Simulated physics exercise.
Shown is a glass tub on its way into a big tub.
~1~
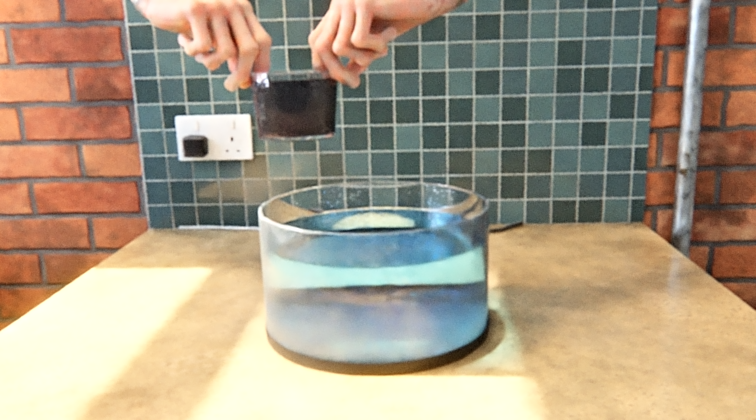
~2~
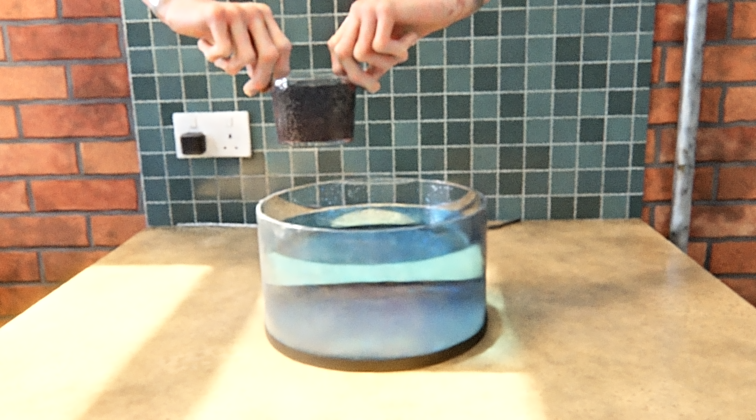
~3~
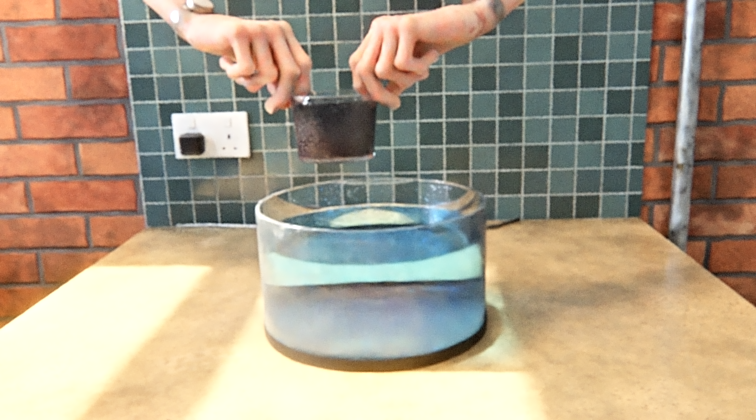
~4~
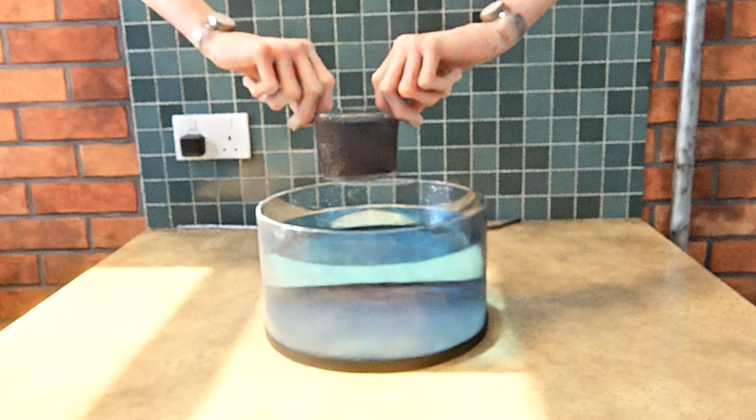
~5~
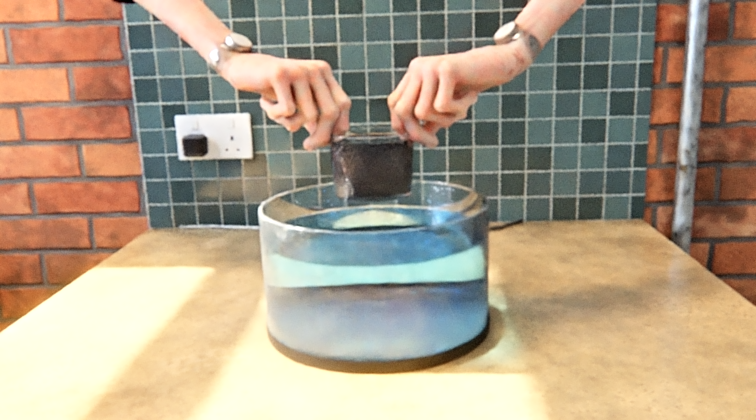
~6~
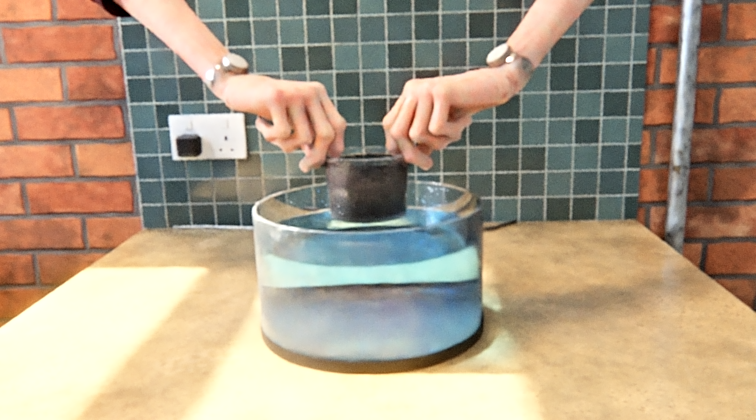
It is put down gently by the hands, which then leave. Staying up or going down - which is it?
Going down.
Next, the tub dips into the water.
After that, water pours in over its rim.
Finally, the tub lies on the bottom.
